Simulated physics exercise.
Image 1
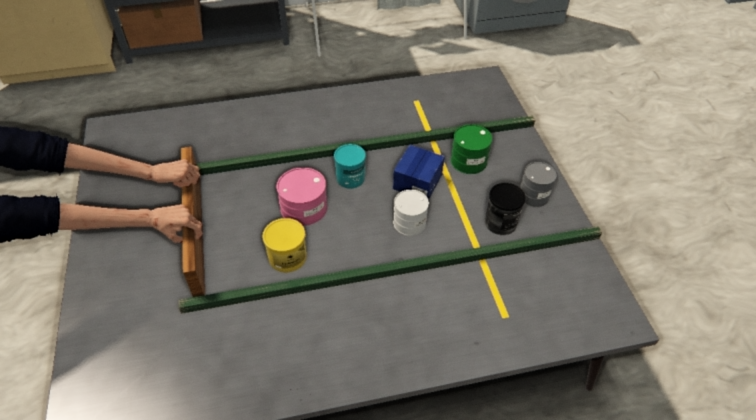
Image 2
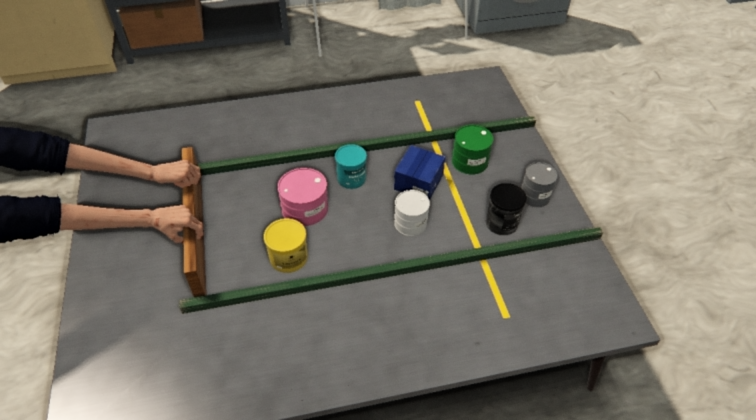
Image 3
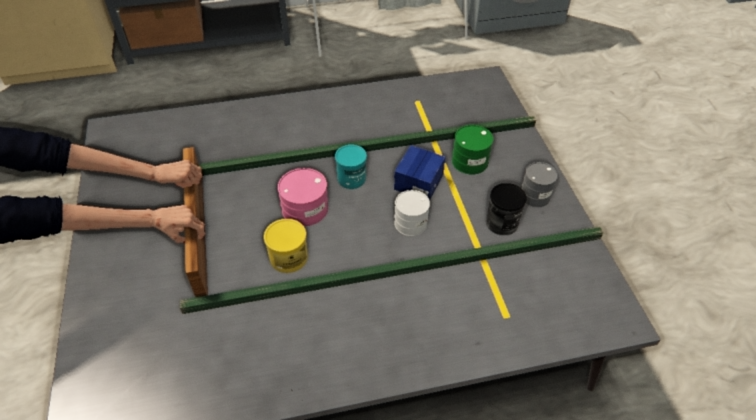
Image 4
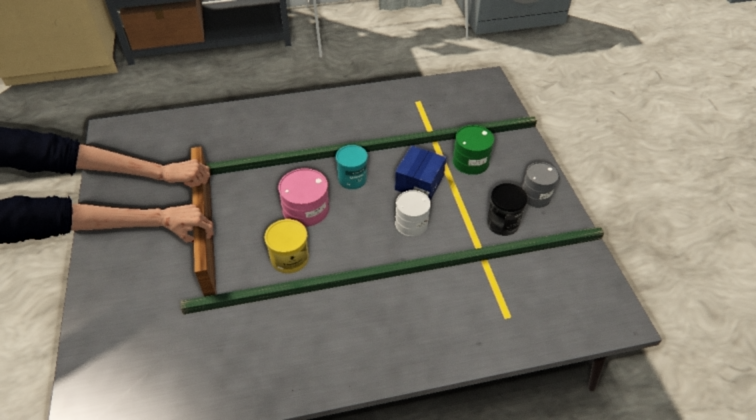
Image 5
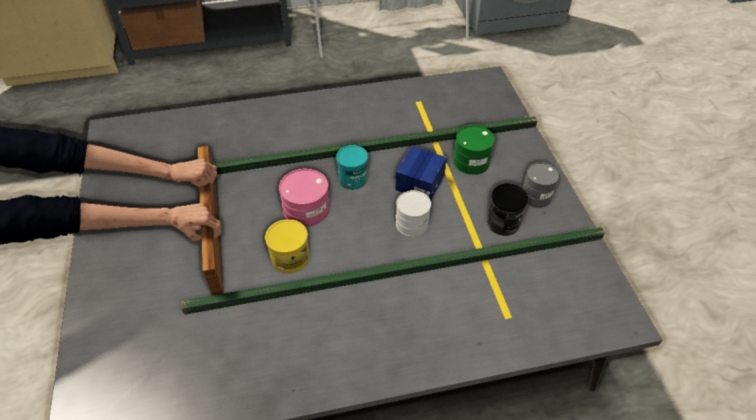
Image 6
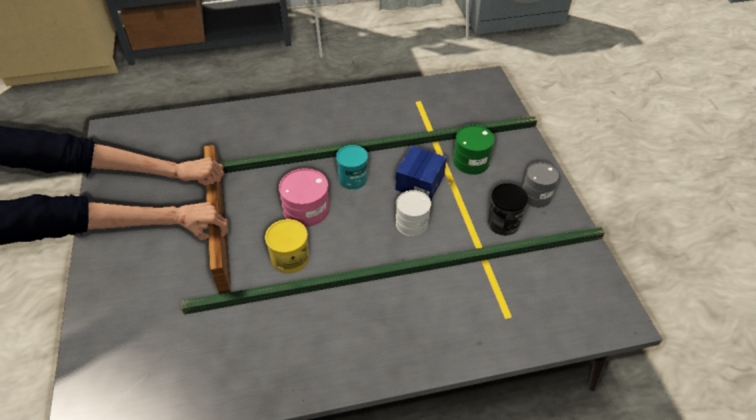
Two hands held a wooden plank upright on a grey table, then slid it slowly a short way right toward the colored cans and a blue box, which stayed still between two green rails.
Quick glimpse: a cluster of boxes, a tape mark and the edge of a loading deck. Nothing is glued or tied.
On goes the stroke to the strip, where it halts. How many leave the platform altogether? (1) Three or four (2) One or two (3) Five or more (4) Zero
(4) Zero.
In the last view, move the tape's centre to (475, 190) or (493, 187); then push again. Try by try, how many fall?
The counts would come to 0 and 1.
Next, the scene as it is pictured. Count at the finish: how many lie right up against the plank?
Result: 3 in all.
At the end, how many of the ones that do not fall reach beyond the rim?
0 overhanging.
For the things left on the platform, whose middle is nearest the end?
Green canister.
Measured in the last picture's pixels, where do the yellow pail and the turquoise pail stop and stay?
Same order as the question: First (490, 214), second (457, 145).
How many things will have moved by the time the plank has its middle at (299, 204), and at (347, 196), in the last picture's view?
I count 2 first and 3 after.
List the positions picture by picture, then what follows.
The first picture shows grey canister (537, 185); black pail (504, 210); green canister (471, 149); plank (193, 219); tape (454, 193).
The second picture shows black pail (505, 210); turquoise pail (351, 167).
The third picture shows green canister (472, 150); white canister (412, 213).
The fourth picture shows grey canister (539, 185); plank (203, 219).
The fifth picture shows black pail (506, 210); pink canister (305, 198).
The sixth picture shows grey canister (539, 185); black pail (506, 210); green canister (473, 150); plank (217, 217); tape (457, 193).
Soon after, none off yet; grey canister at rest near (539, 185); black pail at rest near (506, 210); green canister at rest near (473, 150).
In the end, the number that fall off is zero.
